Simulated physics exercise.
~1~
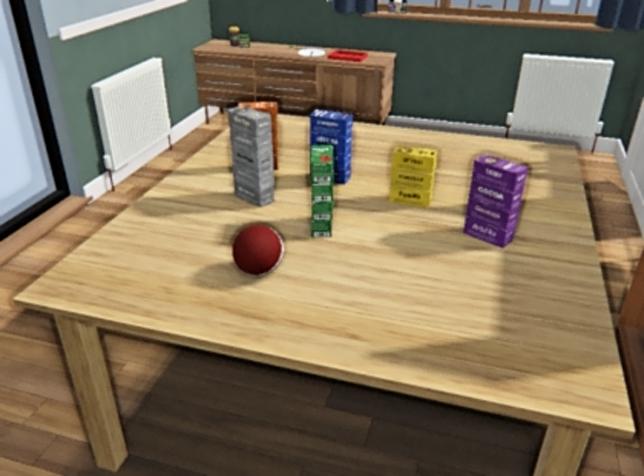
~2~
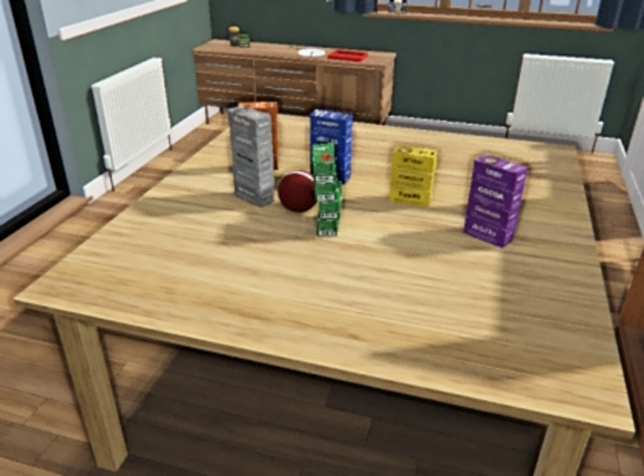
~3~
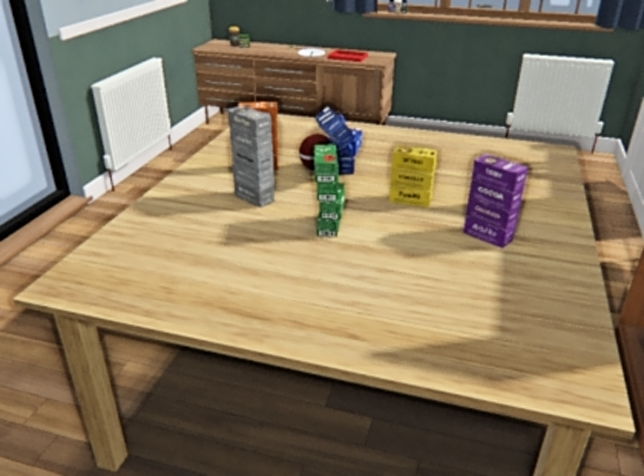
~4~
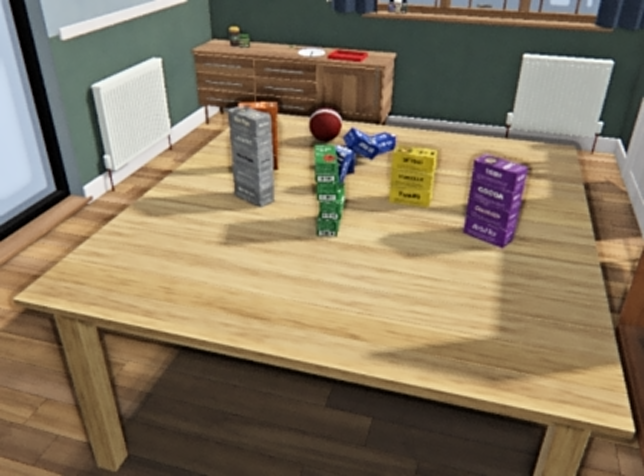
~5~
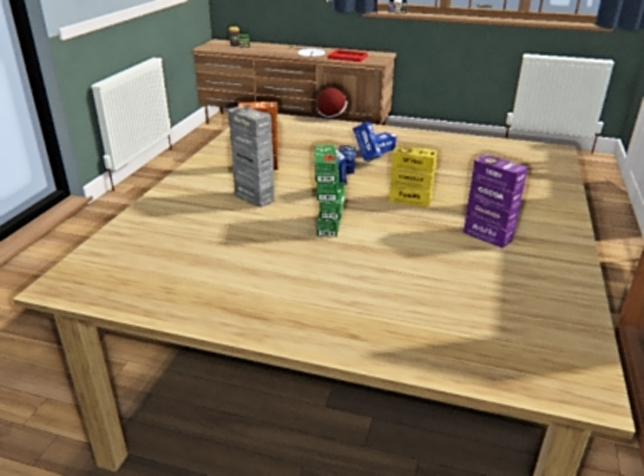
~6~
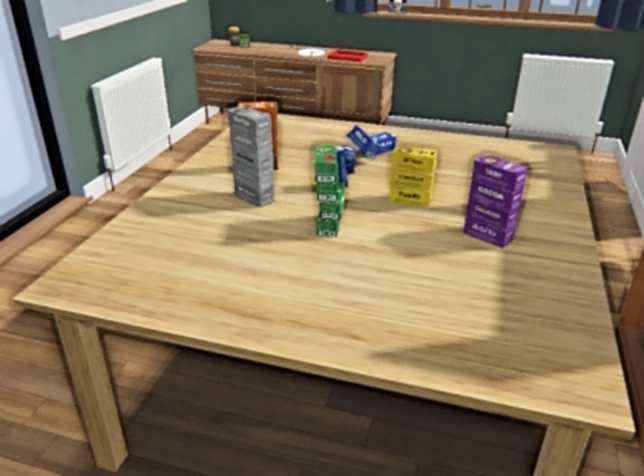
A wooden table holding colourful packet towers as a red ball rolls past the green stack, topples the blue one and disappears.
